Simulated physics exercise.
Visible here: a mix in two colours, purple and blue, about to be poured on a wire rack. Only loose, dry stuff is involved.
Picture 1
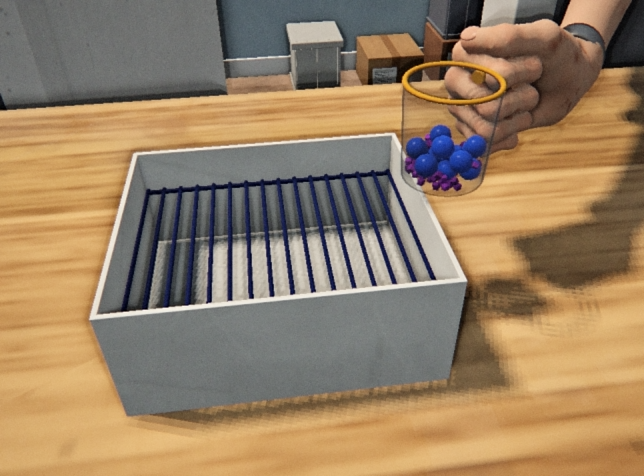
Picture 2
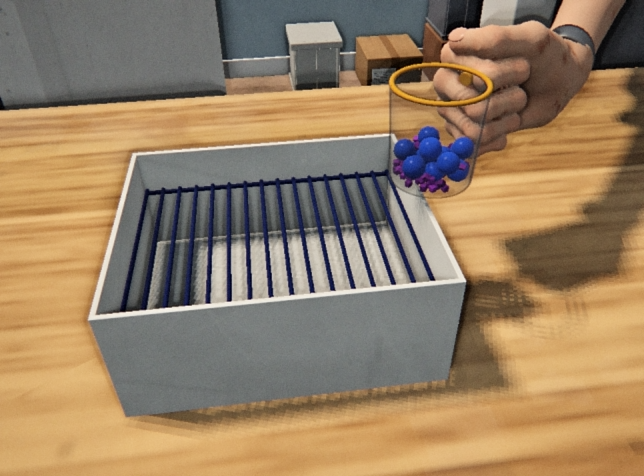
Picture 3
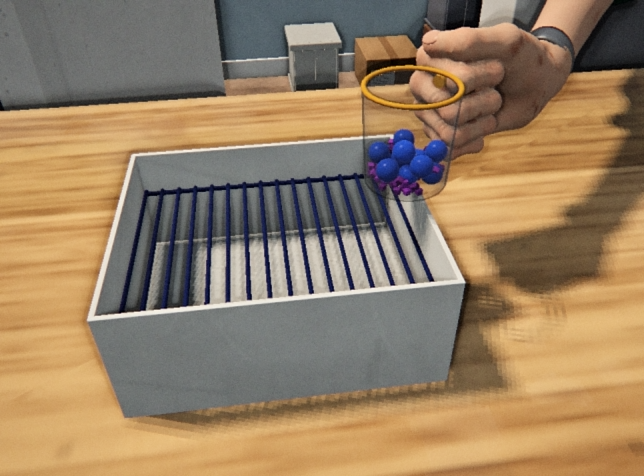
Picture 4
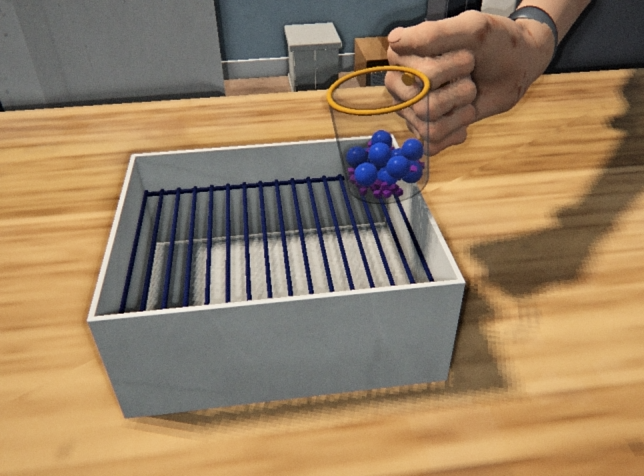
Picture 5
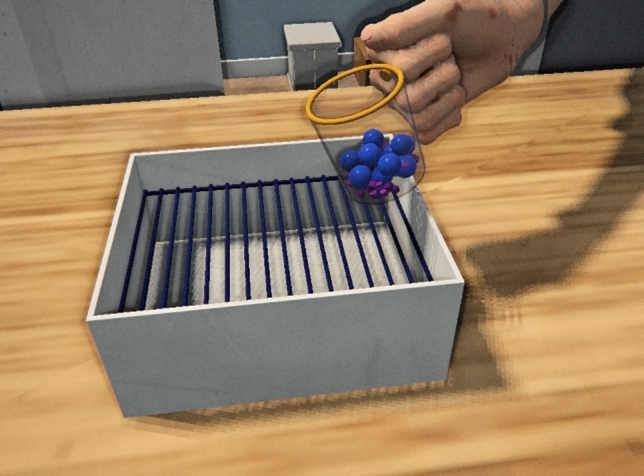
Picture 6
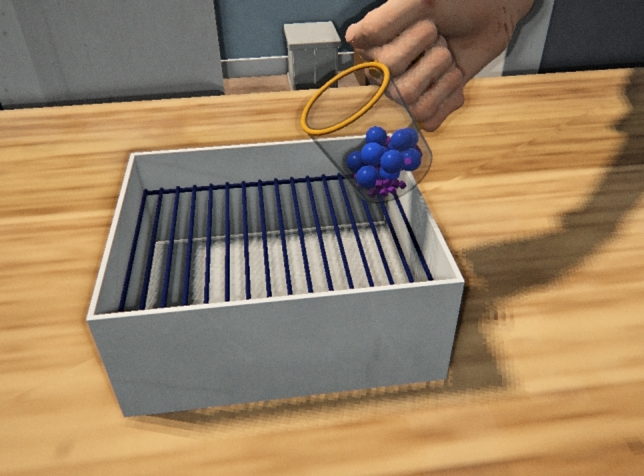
A hand carrying a clear cup of blue balls and smaller purple beads leftward over a wire-topped box, then tilting it left.
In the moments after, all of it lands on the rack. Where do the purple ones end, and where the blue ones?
The purple pieces make it through; the blue pieces don't get through.
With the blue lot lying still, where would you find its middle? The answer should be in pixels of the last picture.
In the last picture its middle comes to rest at about (316, 260).
Then, 0.31 s after the last picture, purple ones, all in the cup; blue ones, all in the cup.
Then, 0.71 s after the last picture, purple ones, all in the cup; blue ones, all in the cup.
Then, 1.14 s after the last picture, purple ones, most in the cup, a small part on or over the wires; blue ones, about a third in the cup, about two thirds on or over the wires.
At rest, purple ones, all under the rack; blue ones, all on the wires, none under the rack.
